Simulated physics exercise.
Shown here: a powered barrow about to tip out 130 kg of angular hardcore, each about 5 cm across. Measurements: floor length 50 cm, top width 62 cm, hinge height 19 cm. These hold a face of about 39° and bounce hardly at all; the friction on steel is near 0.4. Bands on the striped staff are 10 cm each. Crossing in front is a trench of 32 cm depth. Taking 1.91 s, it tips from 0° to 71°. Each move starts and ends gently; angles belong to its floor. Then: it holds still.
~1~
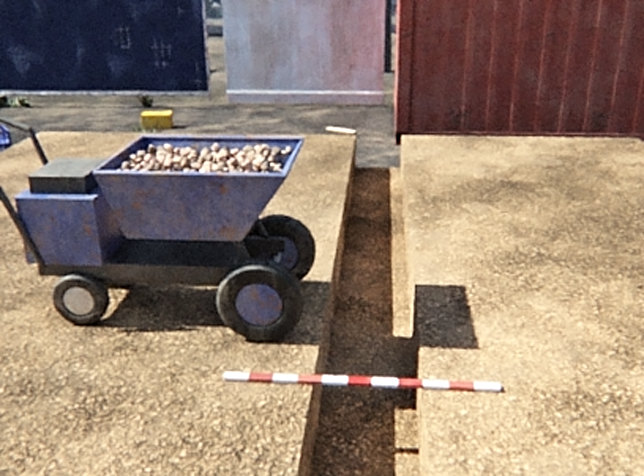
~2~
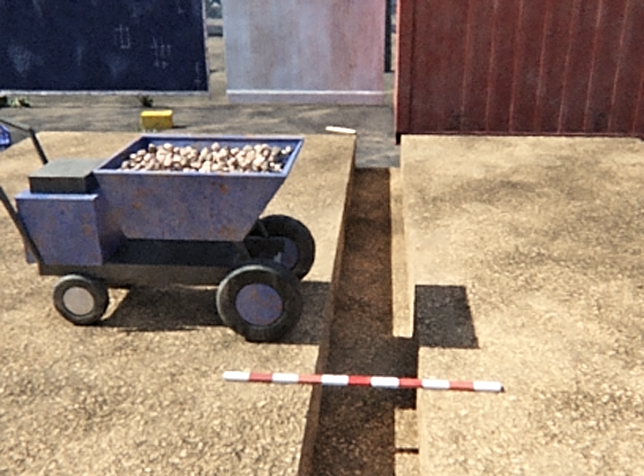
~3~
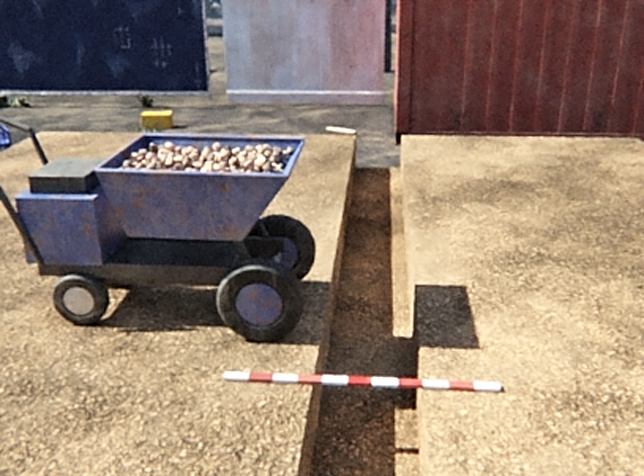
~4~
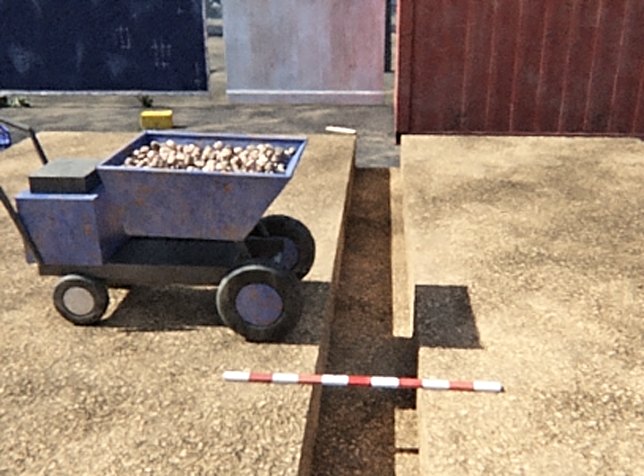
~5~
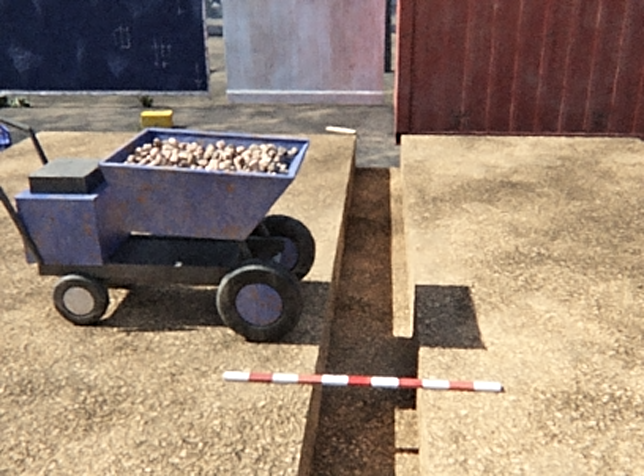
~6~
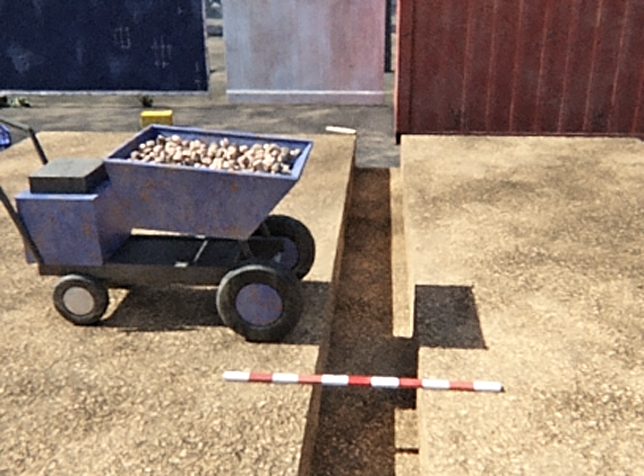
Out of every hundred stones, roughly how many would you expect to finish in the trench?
Close to 44 in every hundred.
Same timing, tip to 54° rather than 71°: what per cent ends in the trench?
Then about 5 per cent.
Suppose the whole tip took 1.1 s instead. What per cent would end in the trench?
Estimate: About 40 %.
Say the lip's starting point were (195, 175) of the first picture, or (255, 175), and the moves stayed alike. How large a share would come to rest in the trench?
First some 80, then 65 per cent.
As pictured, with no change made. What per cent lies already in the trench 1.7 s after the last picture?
Roughly 5% by that time.
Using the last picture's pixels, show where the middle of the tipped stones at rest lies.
I'd put it close to (410, 347).
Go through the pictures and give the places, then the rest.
In the first picture, lip at (286, 176), floor tilted 0°, highest stones at (184, 156).
In the second picture, the tray is at 0°, its lip at (287, 176); the top of the load is at (168, 156).
In the third picture, the tray is at 1°, its lip at (288, 177); the top of the load is at (169, 155).
In the fourth picture, the tray is at 2°, its lip at (291, 177); the top of the load is at (171, 153).
In the fifth picture, the tray is at 3°, its lip at (294, 178); the top of the load is at (174, 151).
In the sixth picture, the tray is at 5°, its lip at (298, 179); the top of the load is at (171, 147).
Then, 1.1 s after the last picture the floor is at 60°, 100 % in the tray; the foremost stones are at (386, 239).
Then, 1.7 s after the last picture the floor is at 71°, 75 % in the tray, 5 % in the trench, 19 % past the trench; the foremost stones are at (497, 327).
Then, 2.1 s after the last picture the floor is at 71°, 56 % in the tray, 10 % in the trench, 34 % past the trench; the foremost stones are at (543, 319).
Then, 4.0 s after the last picture the floor is at 71°, 22 % in the tray, 44 % in the trench, 34 % past the trench; the foremost stones are at (553, 317).
